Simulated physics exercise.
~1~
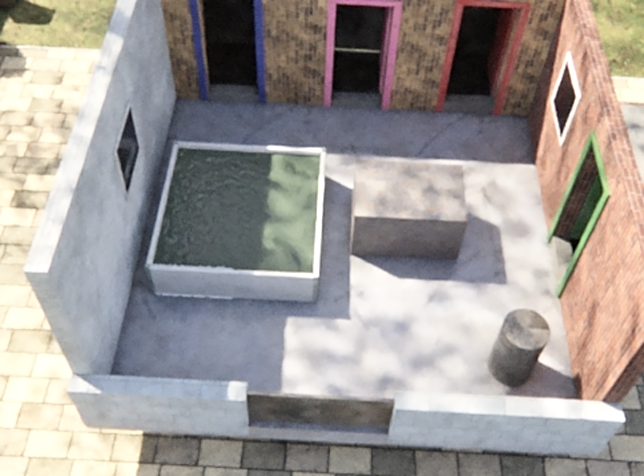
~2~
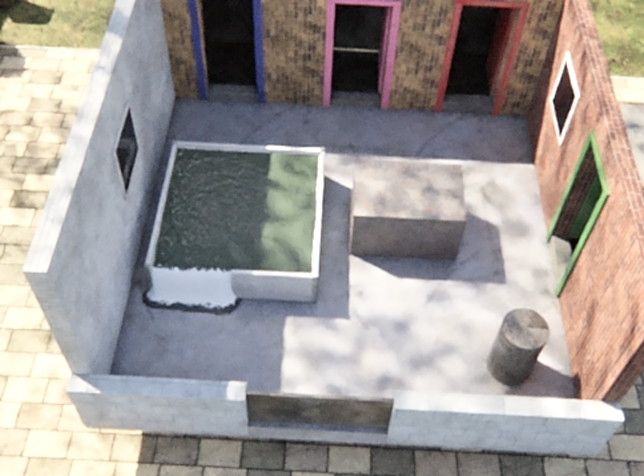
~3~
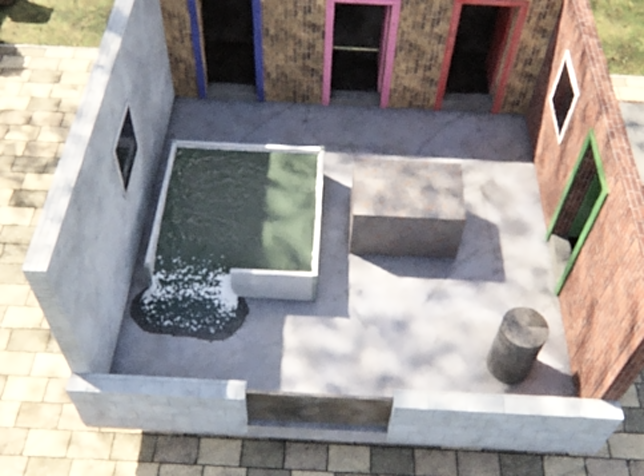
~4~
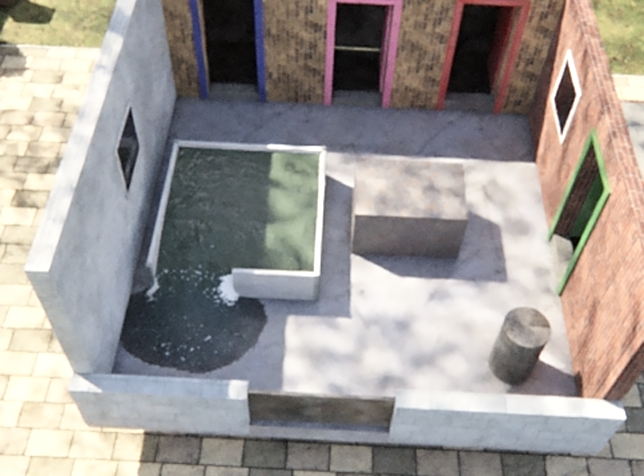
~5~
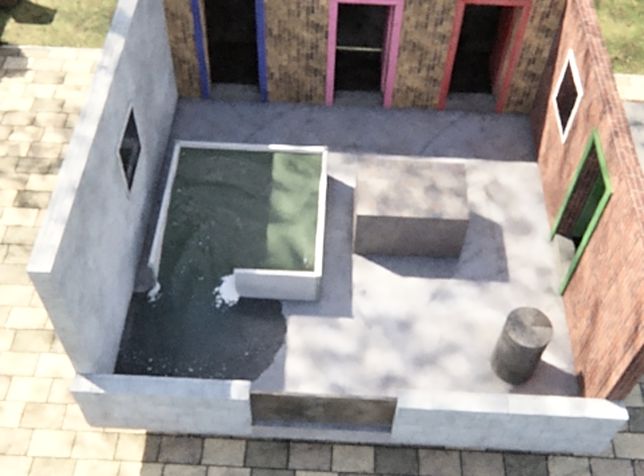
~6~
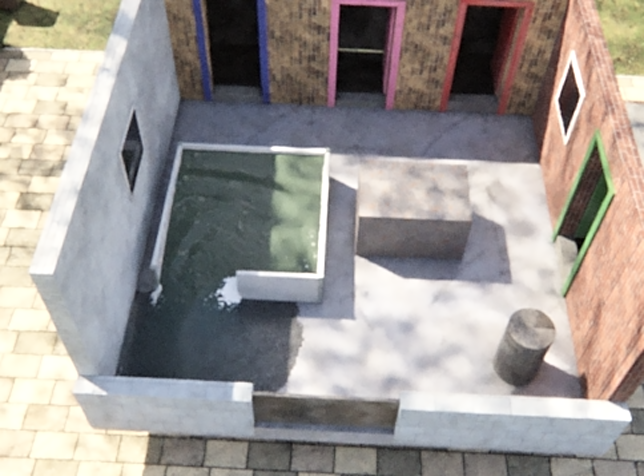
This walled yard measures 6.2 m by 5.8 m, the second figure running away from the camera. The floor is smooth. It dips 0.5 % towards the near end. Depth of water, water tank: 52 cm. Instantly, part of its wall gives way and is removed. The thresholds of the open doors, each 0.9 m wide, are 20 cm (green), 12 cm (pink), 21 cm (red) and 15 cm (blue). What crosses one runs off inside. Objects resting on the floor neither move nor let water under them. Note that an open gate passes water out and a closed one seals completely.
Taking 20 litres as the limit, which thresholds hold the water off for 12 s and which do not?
Green door: Under the set amount; pink door: Under the set amount; red door: Under the set amount; blue door: Under the set amount.
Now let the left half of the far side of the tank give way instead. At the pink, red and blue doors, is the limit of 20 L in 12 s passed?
Then pink does not exceed it, red does not exceed it, blue exceeds it.
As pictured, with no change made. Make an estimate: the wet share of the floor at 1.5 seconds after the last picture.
About 20 per cent.
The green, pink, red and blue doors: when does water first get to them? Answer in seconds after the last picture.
Times: Green 3.0 seconds, pink 6.0 seconds, red 5.0 seconds, blue 4.0 seconds.
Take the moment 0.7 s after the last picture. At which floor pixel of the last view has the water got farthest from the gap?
I'd put it close to (346, 414).
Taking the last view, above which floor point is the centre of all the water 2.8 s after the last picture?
Balance point at about (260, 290).
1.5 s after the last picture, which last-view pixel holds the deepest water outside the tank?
Location: Approx. (124, 403).
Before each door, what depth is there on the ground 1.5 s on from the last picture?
Readings (cm): Green = 0; pink = 0; red = 0; blue = 0.
Then, 0.7 s after the last picture water covers 15 % of the floor and is deepest (47 cm) near (111, 403); green door not reached, pink door not reached, red door not reached, blue door not reached.
Then, 1.5 s after the last picture water covers 20 % of the floor and is deepest (42 cm) near (124, 403); green door not reached, pink door not reached, red door not reached, blue door not reached.
Then, 2.8 s after the last picture water covers 45 % of the floor and is deepest (34 cm) near (583, 426); green door not reached, pink door not reached, red door not reached, blue door not reached.
Then, 6.3 s after the last picture water covers 85 % of the floor and is deepest (18 cm) near (555, 425); green door 13 cm at the sill, 0 L in, pink door 3 cm at the sill, 0 L in, red door 13 cm at the sill, 0 L in, blue door 6 cm at the sill, 0 L in.
Then, 11.3 s after the last picture water covers 100 % of the floor and is deepest (15 cm) near (161, 185); green door 8 cm at the sill, 0 L in, pink door 6 cm at the sill, 0 L in, red door 9 cm at the sill, 0 L in, blue door 10 cm at the sill, 0 L in.
